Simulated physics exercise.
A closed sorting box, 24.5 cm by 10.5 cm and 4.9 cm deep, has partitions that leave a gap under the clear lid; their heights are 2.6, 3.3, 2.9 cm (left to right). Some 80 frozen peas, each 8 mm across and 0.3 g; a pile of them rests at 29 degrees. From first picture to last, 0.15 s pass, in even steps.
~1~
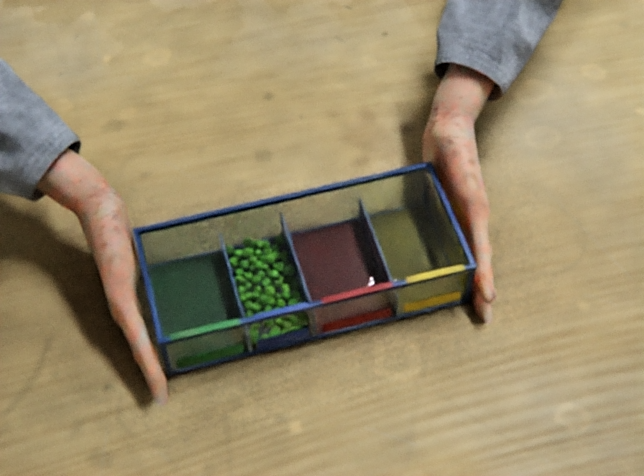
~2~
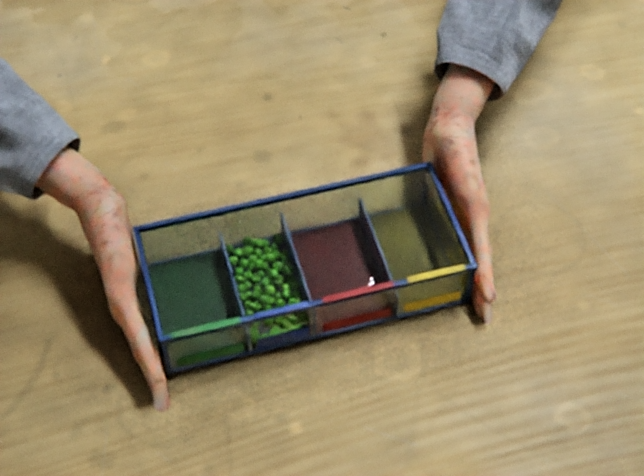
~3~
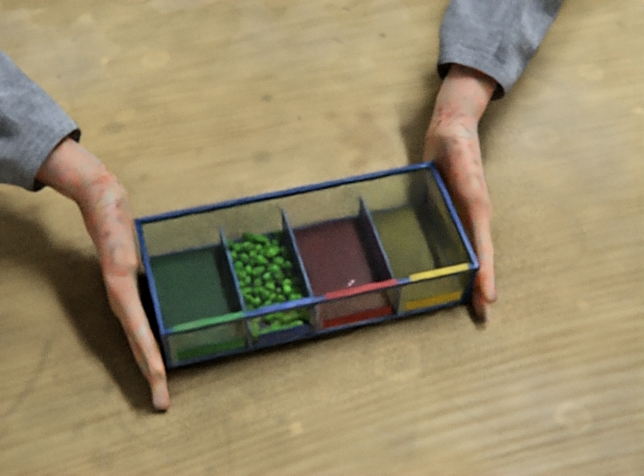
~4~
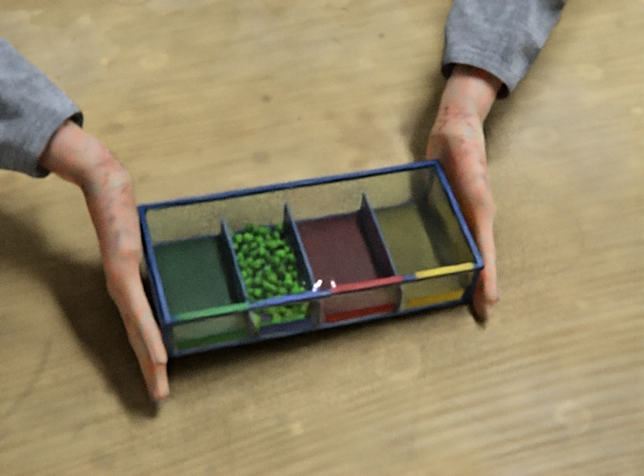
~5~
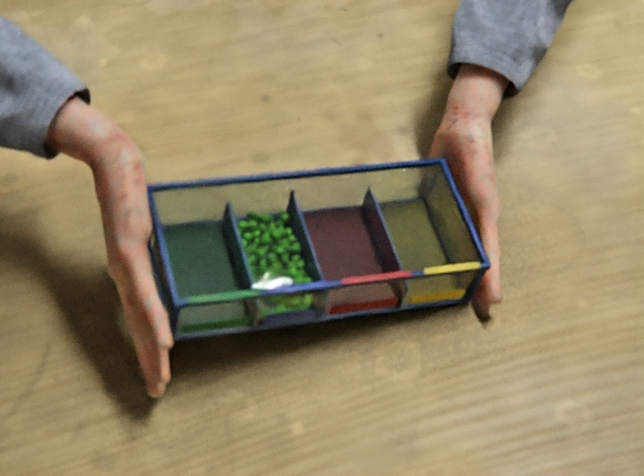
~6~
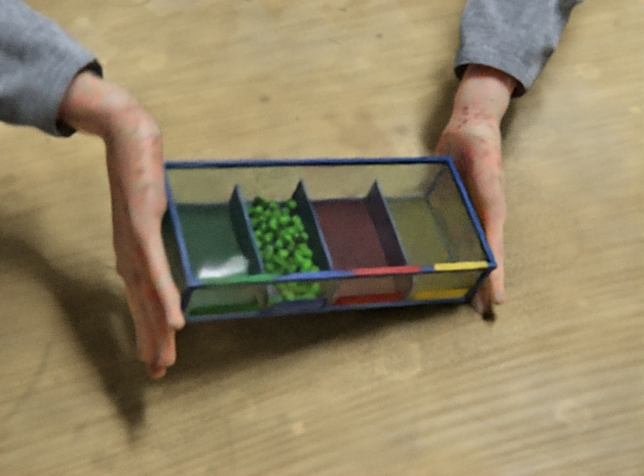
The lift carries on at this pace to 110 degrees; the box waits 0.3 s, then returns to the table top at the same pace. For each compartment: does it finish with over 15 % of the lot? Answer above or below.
Red compartment: Below; blue compartment: Above; green compartment: Below; yellow compartment: Above.
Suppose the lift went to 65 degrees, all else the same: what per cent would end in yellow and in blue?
Then: Yellow 0, blue 90.
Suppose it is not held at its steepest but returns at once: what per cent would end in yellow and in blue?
Yellow 45; blue 40.
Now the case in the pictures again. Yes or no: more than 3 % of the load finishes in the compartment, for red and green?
Red yes; green no.
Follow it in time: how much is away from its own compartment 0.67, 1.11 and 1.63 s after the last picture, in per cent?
About 55, 70, 75.
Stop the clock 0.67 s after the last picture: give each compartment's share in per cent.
Red 20; blue 45; green 0; yellow 30.
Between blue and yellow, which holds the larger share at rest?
The yellow one has more.
Then, 0.67 s after the last picture, tilt 110 degrees; red 20 %, blue 45 %, yellow 30 %.
Then, 1.11 s after the last picture, tilt 63 degrees; red 5 %, blue 30 %, yellow 65 %.
Then, 1.63 s after the last picture, tilt 0 degrees; red 10 %, blue 25 %, yellow 65 %.
In the end, red 10 %, blue 25 %, green 0 %, yellow 65 %.
